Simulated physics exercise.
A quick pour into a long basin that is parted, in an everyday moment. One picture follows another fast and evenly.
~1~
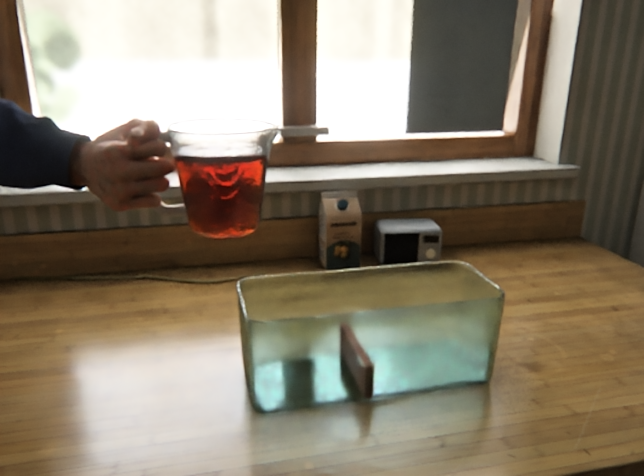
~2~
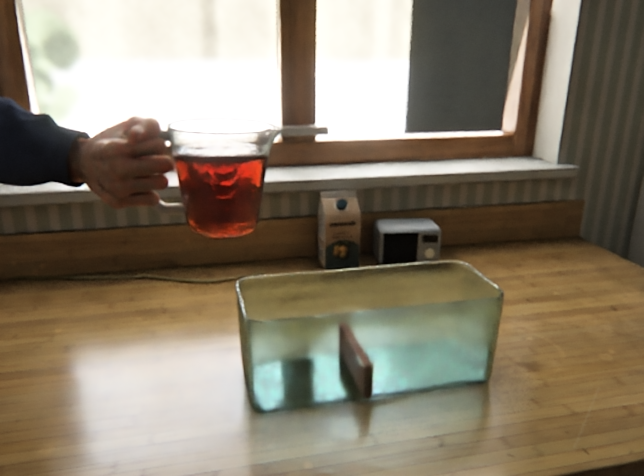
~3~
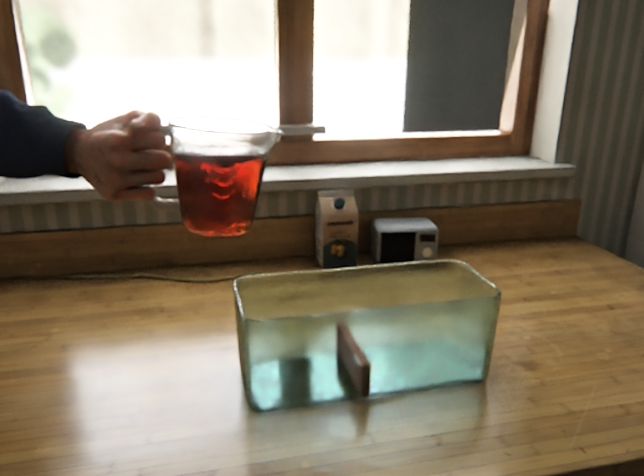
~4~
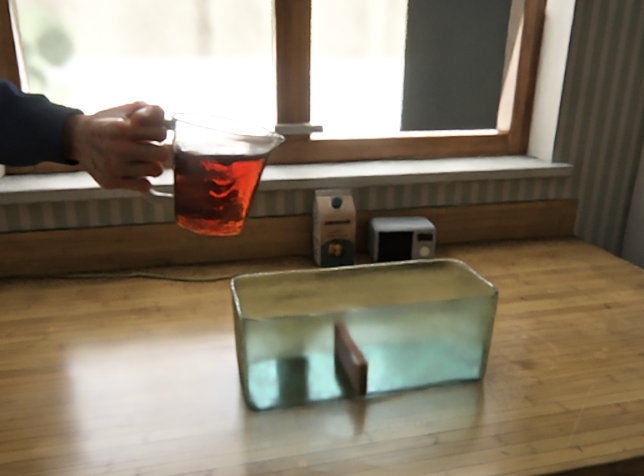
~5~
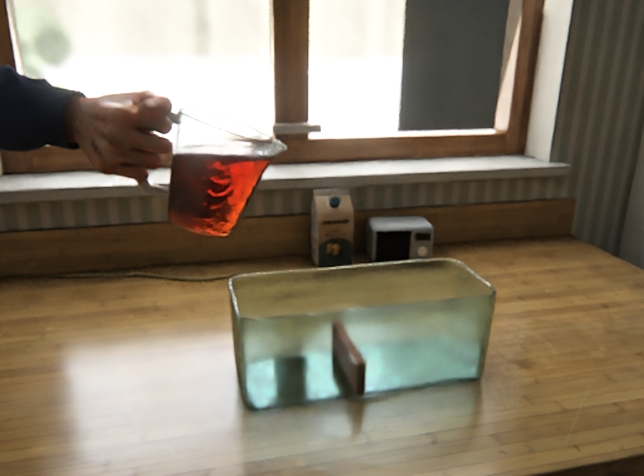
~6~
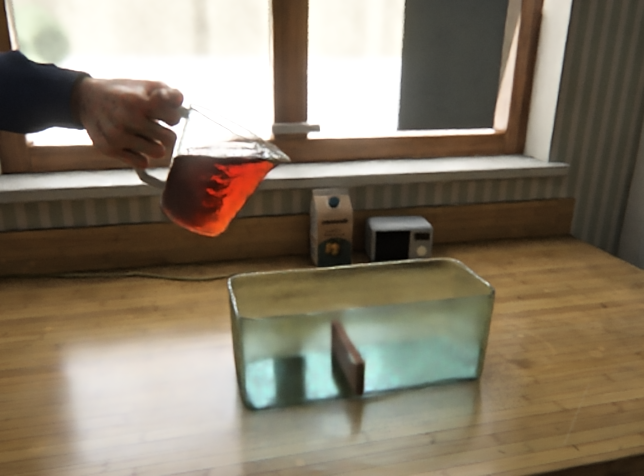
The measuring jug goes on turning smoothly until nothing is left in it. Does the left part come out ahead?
Yes.
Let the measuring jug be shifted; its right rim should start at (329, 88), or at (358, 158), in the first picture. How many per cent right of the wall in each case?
In order: Close to 95 and 95 percent.
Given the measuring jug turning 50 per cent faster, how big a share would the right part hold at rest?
About 15 in a hundred.
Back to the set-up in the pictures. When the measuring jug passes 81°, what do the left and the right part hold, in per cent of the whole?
Left part: Around 10 %. Right part: Around 0 %.
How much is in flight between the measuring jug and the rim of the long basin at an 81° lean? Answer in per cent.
Somewhere around 25 per cent of it.
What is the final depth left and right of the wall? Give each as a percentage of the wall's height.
Left 60 per cent, right 10.
A moment on, the tilt is 81° and 65 per cent is still to pour, 9 is left of the wall and 0 right of it.
Next, the tilt is 94° and 20 per cent is still to pour, 53 is left of the wall and 7 right of it.
Then the tilt is 94° and 4 per cent is still to pour, 80 is left of the wall and 9 right of it.
Later the tilt is 94° and 0 per cent is still to pour, 86 is left of the wall and 10 right of it.
Finally, 87 per cent lies left of the wall, 10 right of it and 3 outside.
